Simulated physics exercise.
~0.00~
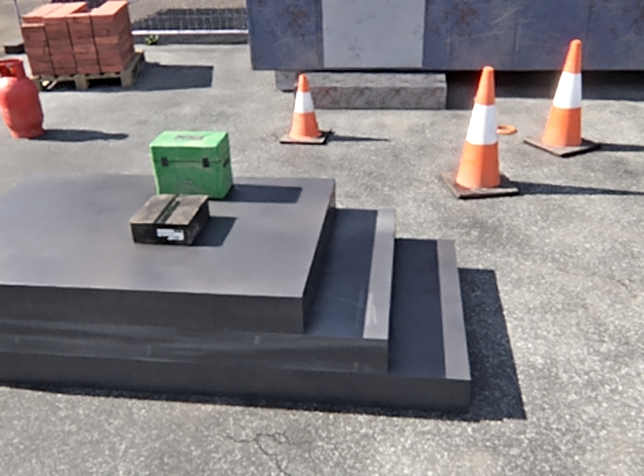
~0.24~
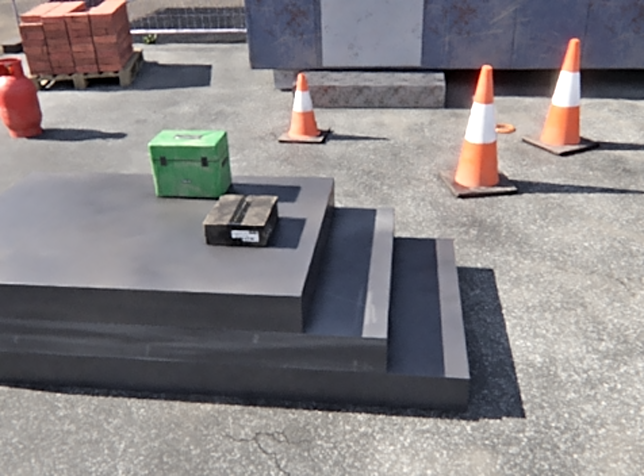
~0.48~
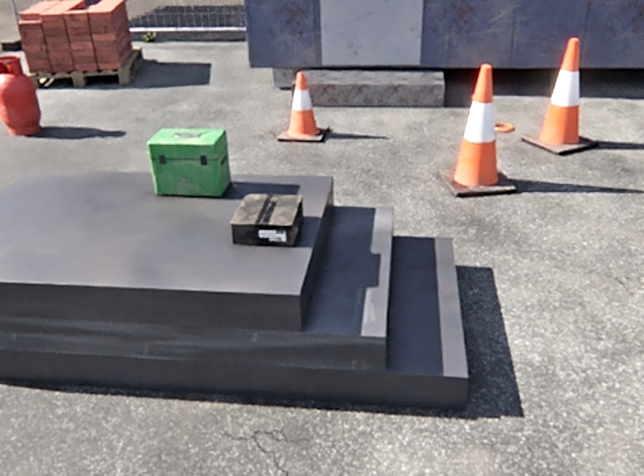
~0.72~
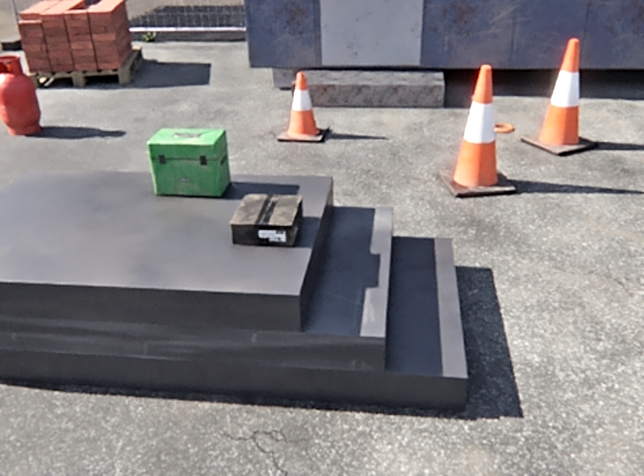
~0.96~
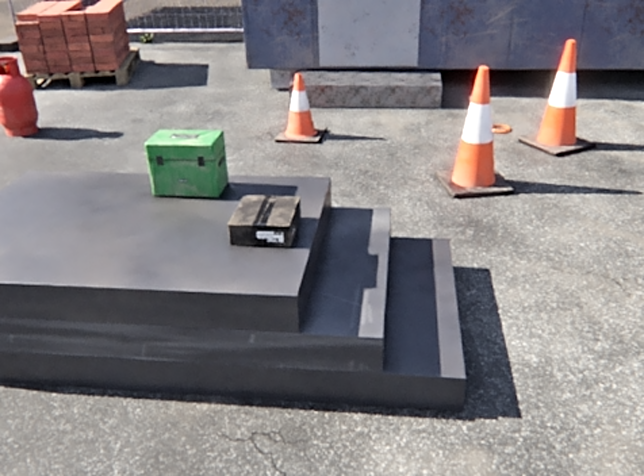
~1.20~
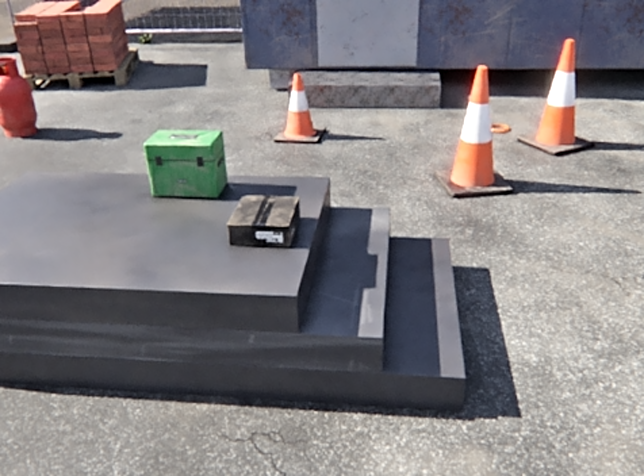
A black parcel slides right past a green toolbox and stops near the landing's edge.
